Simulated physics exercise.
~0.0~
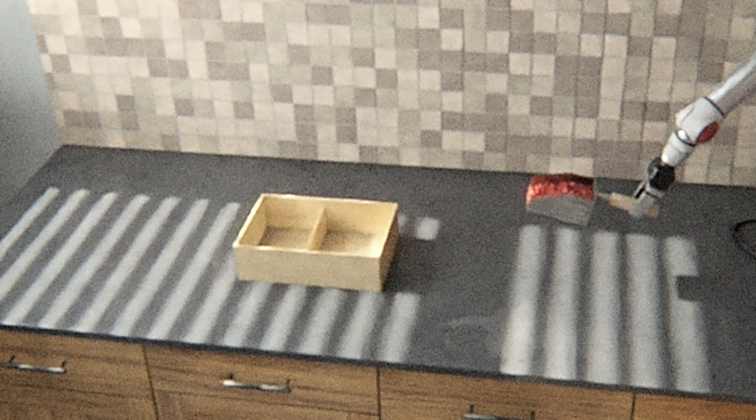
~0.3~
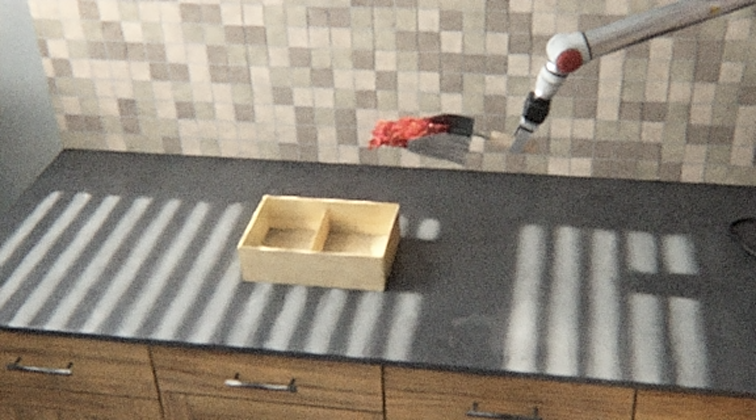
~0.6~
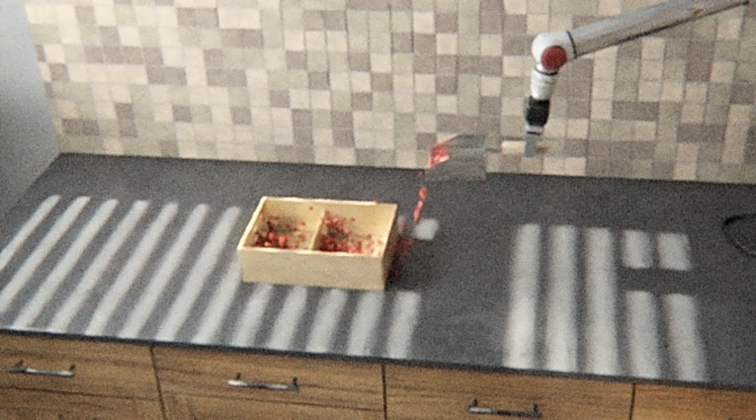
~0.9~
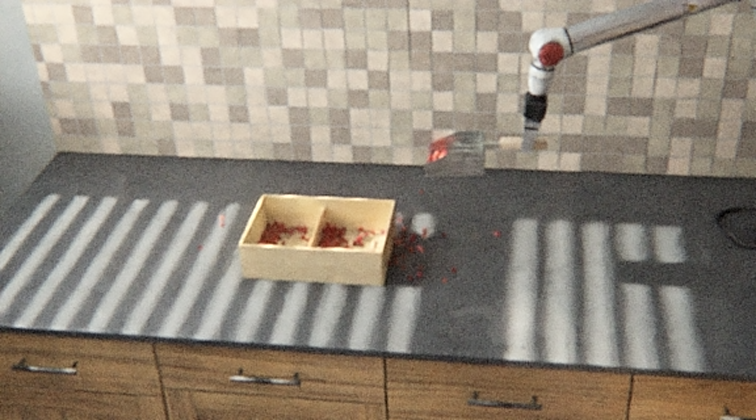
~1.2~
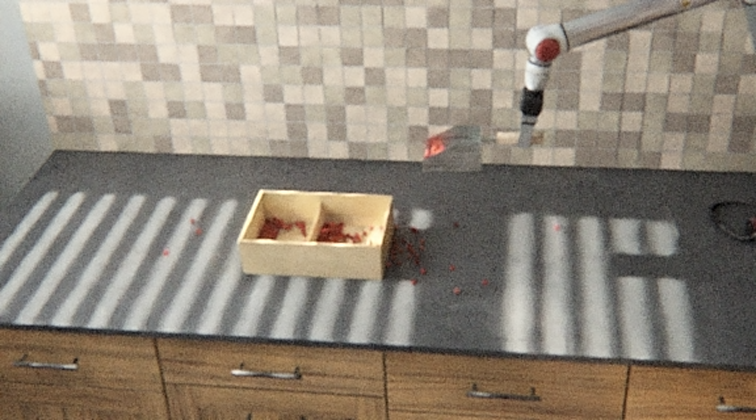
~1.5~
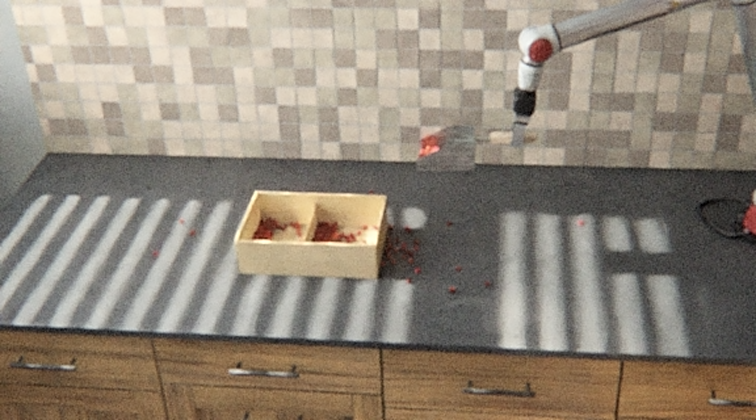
A robot arm swung a scoop of red beads left and up toward a divided wooden box, then jerked it back slightly, flinging beads into both halves and scattering some across the dark counter, while a few stayed in the scoop.
